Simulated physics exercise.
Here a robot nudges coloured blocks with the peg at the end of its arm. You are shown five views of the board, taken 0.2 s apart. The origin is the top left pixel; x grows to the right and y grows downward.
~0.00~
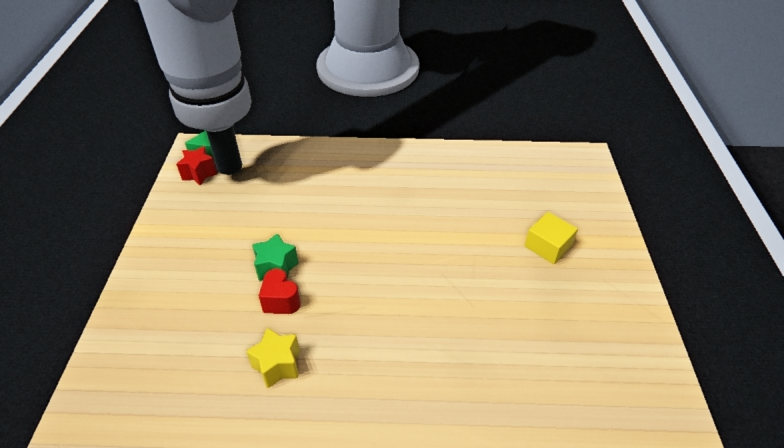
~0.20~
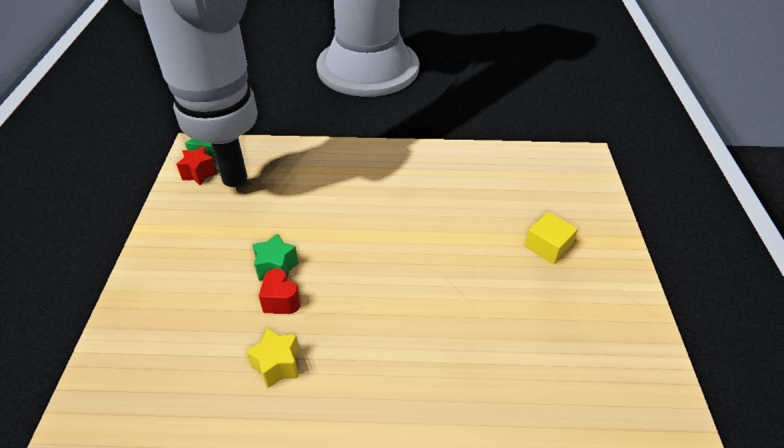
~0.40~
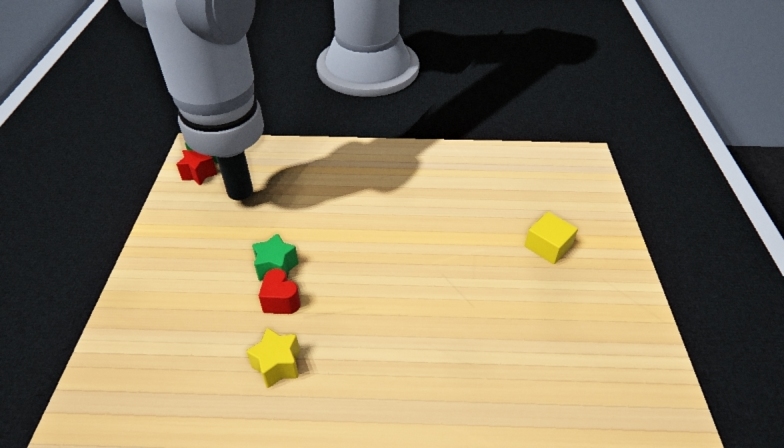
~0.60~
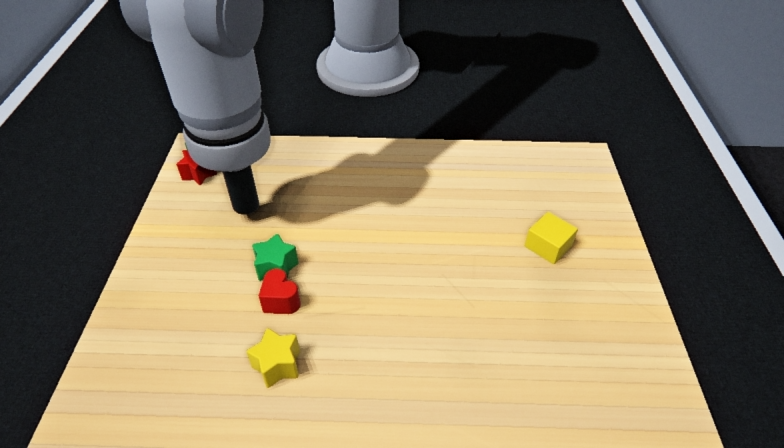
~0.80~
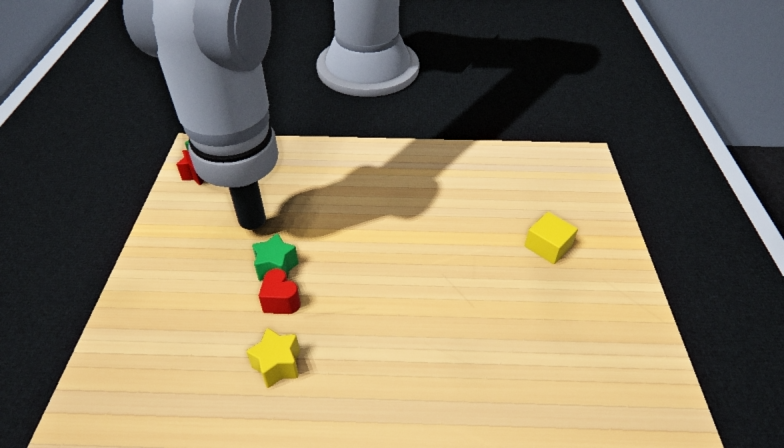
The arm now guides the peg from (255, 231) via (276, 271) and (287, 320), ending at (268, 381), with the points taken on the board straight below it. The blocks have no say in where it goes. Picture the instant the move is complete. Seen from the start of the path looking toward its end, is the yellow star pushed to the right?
Yes - that is the case.
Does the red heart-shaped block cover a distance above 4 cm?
It seems so.
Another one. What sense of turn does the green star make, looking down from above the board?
The answer is counter-clockwise.
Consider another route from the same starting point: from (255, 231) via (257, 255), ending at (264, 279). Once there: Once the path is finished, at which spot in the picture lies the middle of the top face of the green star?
I'd place it at (290, 267), taking the centre of its top.
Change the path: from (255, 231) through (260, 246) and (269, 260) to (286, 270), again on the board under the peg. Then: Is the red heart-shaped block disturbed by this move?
It is no longer where it was.
On the path given first. One third of the way, peg at (274, 262); green star at (289, 273); red heart-shaped block at (281, 306), turned 20° clockwise.
Two thirds of the way, peg at (285, 312); green star at (316, 308), turned 50° anticlockwise; yellow star at (268, 369), turned 40° clockwise; red heart-shaped block at (306, 345), turned 85° clockwise.
At the end, peg at (265, 373); green star at (317, 310), turned 60° anticlockwise; yellow star at (263, 399), turned 50° clockwise; red heart-shaped block at (307, 346), turned 85° clockwise.
